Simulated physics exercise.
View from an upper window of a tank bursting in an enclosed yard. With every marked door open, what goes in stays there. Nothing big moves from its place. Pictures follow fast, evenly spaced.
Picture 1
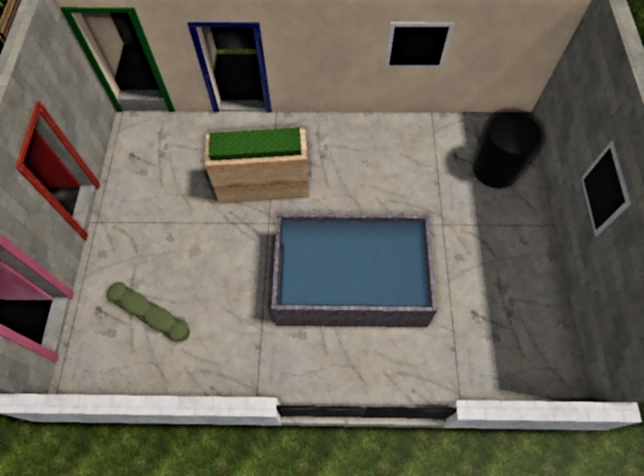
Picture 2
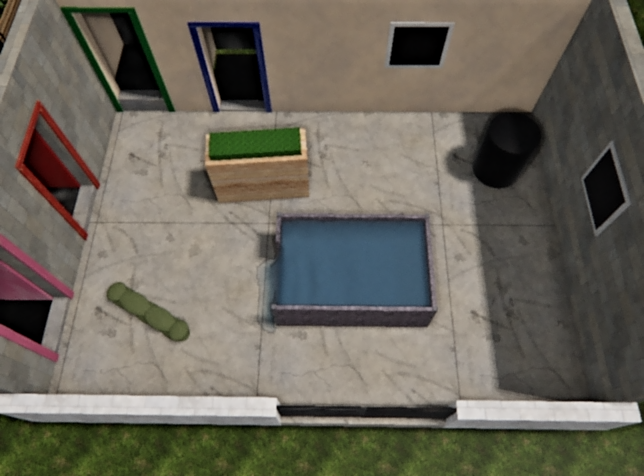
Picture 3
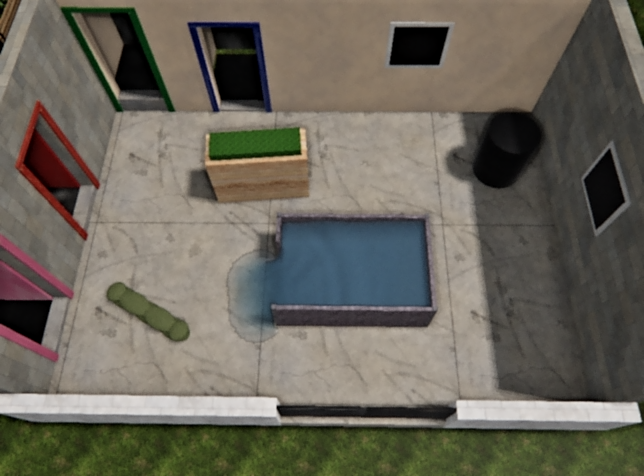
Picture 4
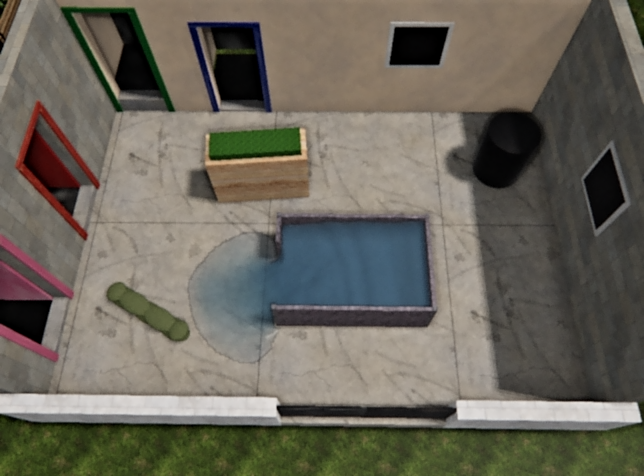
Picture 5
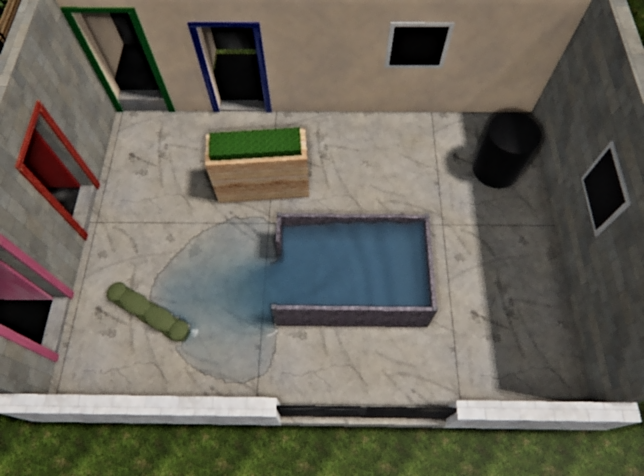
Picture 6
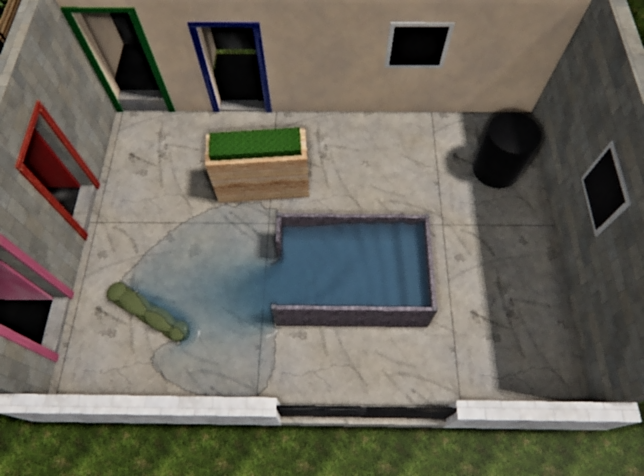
Water pours from the tank's left side and spreads across the paved yard, reaching a green segmented object.
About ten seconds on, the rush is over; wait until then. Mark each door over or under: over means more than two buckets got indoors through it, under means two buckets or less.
Green door - under, pink door - over, red door - over, blue door - over.
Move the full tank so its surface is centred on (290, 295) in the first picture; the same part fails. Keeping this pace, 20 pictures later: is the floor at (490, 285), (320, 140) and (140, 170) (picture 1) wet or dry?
Points in turn: Not reached; not reached; inundated.
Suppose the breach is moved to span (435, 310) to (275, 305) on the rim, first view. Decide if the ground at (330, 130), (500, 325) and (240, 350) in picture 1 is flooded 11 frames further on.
The first spot is spared, the second soaked and the third soaked.
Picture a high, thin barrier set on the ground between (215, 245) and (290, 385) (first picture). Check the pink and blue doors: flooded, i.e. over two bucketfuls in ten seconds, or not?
What follows is that pink remains within bounds while blue remains within bounds.
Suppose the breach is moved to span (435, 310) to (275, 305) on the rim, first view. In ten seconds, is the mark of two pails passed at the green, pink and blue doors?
The green door falls short; the pink door exceeds the mark; the blue door exceeds the mark.
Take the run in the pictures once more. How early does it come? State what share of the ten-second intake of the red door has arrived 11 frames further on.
Roughly 25 per cent.
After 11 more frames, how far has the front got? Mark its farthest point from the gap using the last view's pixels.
About (116, 114).
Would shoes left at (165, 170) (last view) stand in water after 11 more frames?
Looking there, it would be swamped.
A moment on, water covers 25 % of the floor; the green door not reached, the pink door not reached, the red door wet at the sill, nothing in, the blue door not reached.
Next, water covers 35 % of the floor; the green door not reached, the pink door under two buckets in, the red door over two buckets in, the blue door not reached.
Then, water covers 40 % of the floor; the green door wet at the sill, nothing in, the pink door over two buckets in, the red door far over two buckets in, the blue door wet at the sill, nothing in.
Later, water covers 65 % of the floor; the green door wet at the sill, nothing in, the pink door far over two buckets in, the red door far over two buckets in, the blue door under two buckets in.
In the end, water covers 95 % of the floor; the green door wet at the sill, nothing in, the pink door far over two buckets in, the red door far over two buckets in, the blue door over two buckets in.
